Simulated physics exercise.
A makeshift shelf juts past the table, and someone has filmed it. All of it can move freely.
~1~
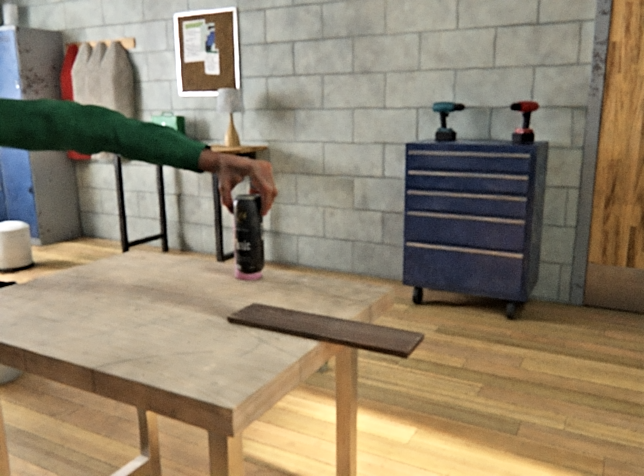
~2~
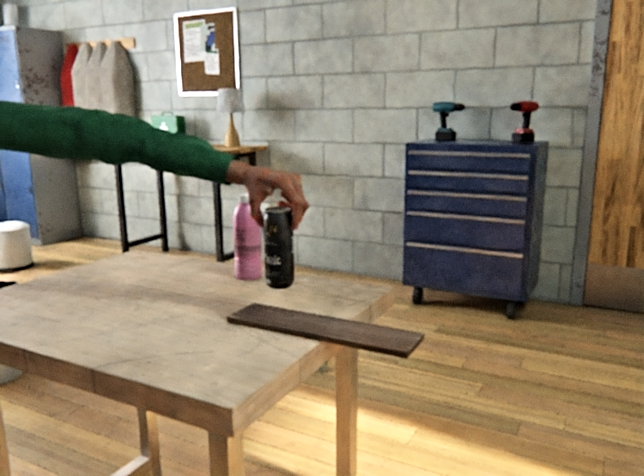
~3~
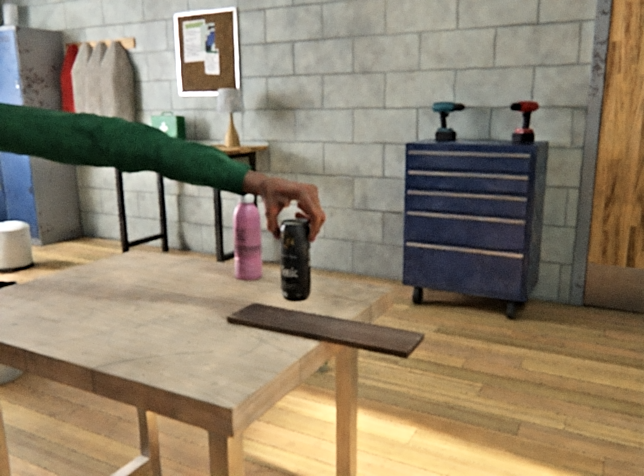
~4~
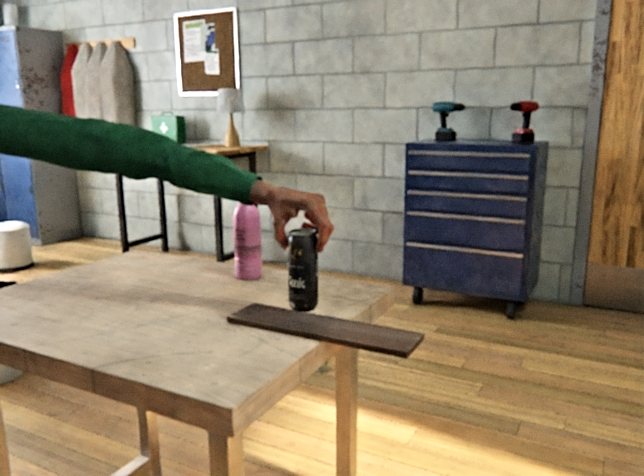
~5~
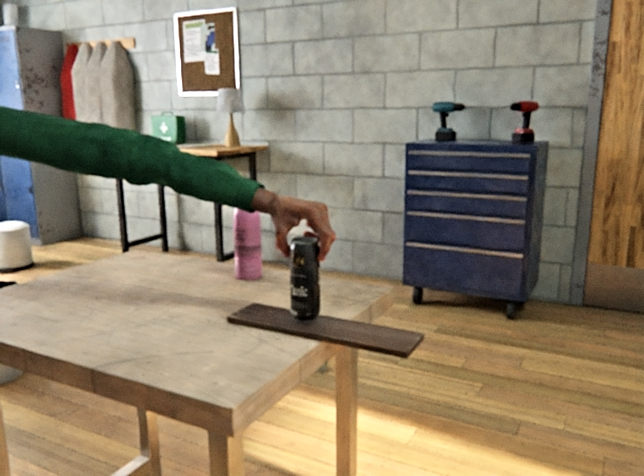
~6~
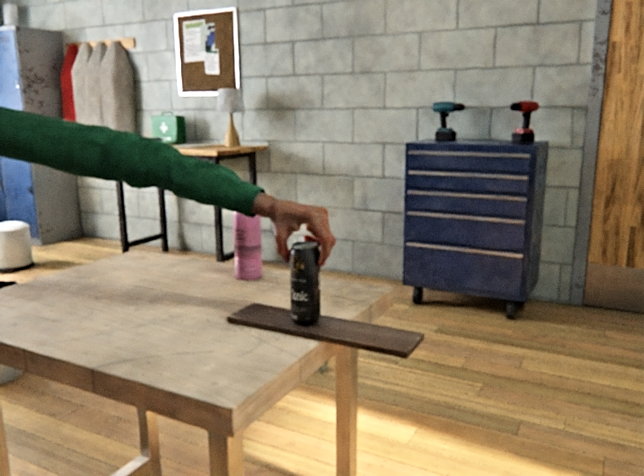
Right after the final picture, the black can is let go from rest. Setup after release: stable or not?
No fall.
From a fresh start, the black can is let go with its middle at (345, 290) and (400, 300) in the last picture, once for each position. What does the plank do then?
The first time it does not fall; the second time it drops.
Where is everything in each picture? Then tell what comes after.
In the first frame, coming down; black can (249, 234); brown plank (322, 328).
In the second frame, coming down; black can (279, 248); brown plank (322, 328).
In the third frame, coming down; black can (296, 260); brown plank (322, 328).
In the fourth frame, coming down; black can (303, 271); brown plank (322, 328).
In the fifth frame, coming down; black can (305, 279); brown plank (322, 328).
In the sixth frame, set down, still held; black can (305, 283); brown plank (322, 328).
Then, 0.60 s past the last view, nothing moves.
Then, 1.40 s past the last view, black can resting near (305, 284).
Finally, all 3 still in place. Final places as the last picture's camera would see them, black can near (305, 284). The plank stays on the table.
